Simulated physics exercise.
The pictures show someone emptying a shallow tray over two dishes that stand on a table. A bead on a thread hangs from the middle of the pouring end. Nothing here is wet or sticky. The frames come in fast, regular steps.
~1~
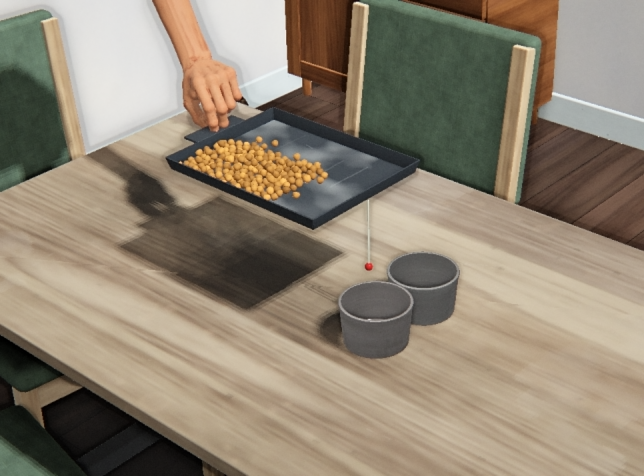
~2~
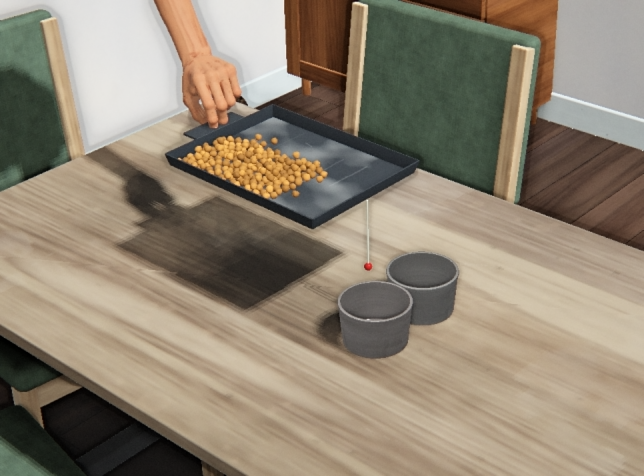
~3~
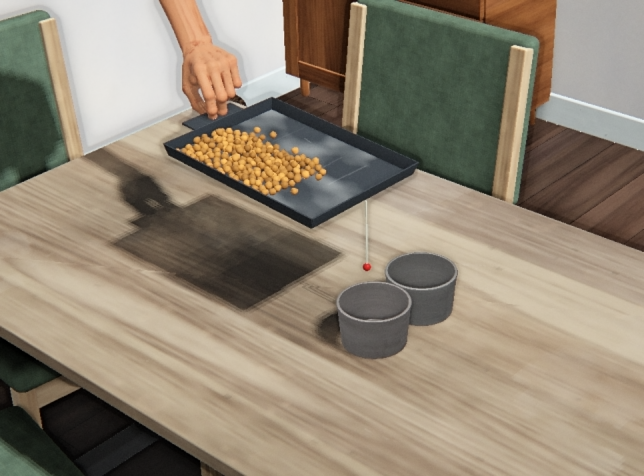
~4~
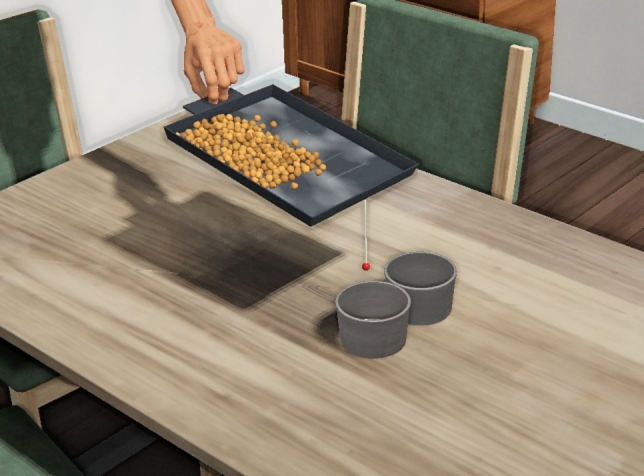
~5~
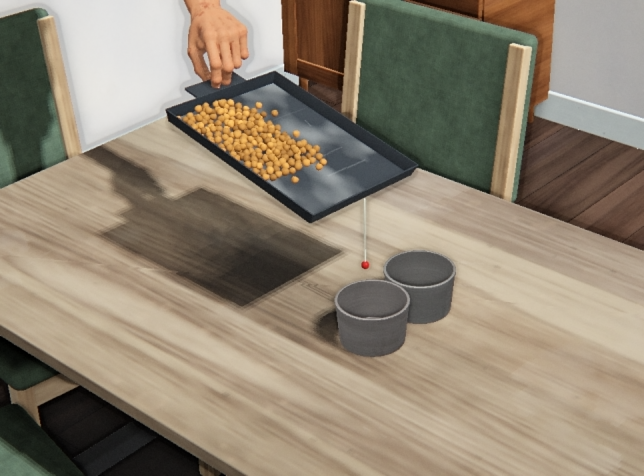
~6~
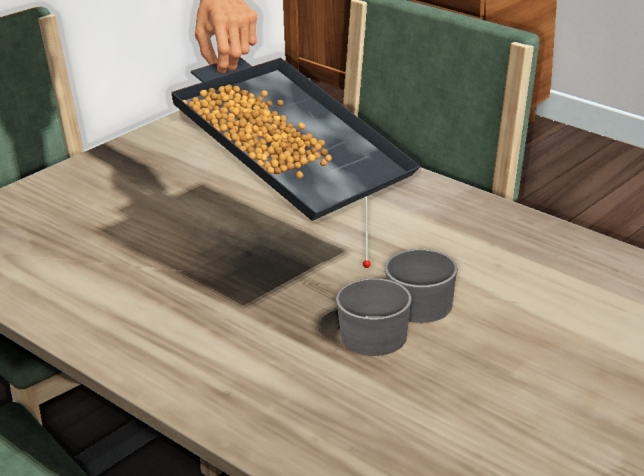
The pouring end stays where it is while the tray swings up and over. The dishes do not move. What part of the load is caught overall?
Together they catch over half.
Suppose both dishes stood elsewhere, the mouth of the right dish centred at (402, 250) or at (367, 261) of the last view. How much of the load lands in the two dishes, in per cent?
The first gives 30 %, the second 0 %.
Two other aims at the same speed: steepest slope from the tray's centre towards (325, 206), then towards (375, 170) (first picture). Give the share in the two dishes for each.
In turn 30 and 30 in a hundred.
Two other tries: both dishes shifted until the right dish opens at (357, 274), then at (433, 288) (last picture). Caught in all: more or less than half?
First below a half, then not half.
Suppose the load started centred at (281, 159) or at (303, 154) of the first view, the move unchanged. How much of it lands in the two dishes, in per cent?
Roughly 70 per cent, and 70 per cent.
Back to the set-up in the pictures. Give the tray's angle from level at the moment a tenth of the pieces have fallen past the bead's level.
Roughly 70°.
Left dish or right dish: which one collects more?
The winner is the dish on the right.
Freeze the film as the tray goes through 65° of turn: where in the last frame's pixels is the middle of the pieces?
Roughly at (386, 181).
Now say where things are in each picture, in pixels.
Corners of the pouring end at (313, 217) and (415, 160), level; middle of the load at (251, 169), roasted chickpeas; left dish at (404, 330); right dish at (450, 298); bead on its thread at (369, 267), in the first frame.
Corners of the pouring end at (312, 217) and (414, 161), level; middle of the load at (250, 167), in the second frame.
Corners of the pouring end at (312, 216) and (414, 162), tipped barely, lowest at the right corner; middle of the load at (249, 161), in the third frame.
Corners of the pouring end at (312, 214) and (414, 164), tipped a little, lowest at the right corner; middle of the load at (249, 151), in the fourth frame.
Corners of the pouring end at (313, 212) and (414, 164), tipped clearly, lowest at the right corner; middle of the load at (250, 140), in the fifth frame.
Corners of the pouring end at (316, 210) and (416, 165), tipped clearly, lowest at the right corner; middle of the load at (255, 129); left dish at (402, 327); right dish at (448, 295), in the sixth frame.
Soon, tray tipped steeply; most on the tray; a stray few in the left dish; a stray few in the right dish; a stray few outside both; about a quarter in the air.
A while on, tray tipped past a quarter turn; about a quarter on the tray; a small part in the left dish; about a quarter in the right dish; about a quarter outside both; a small part in the air.
Towards the end, tray tipped past a quarter turn; about a quarter in the left dish; about half in the right dish; about a third outside both.
Finally, tray tipped past a quarter turn; about a quarter in the left dish; about half in the right dish; about a third outside both.
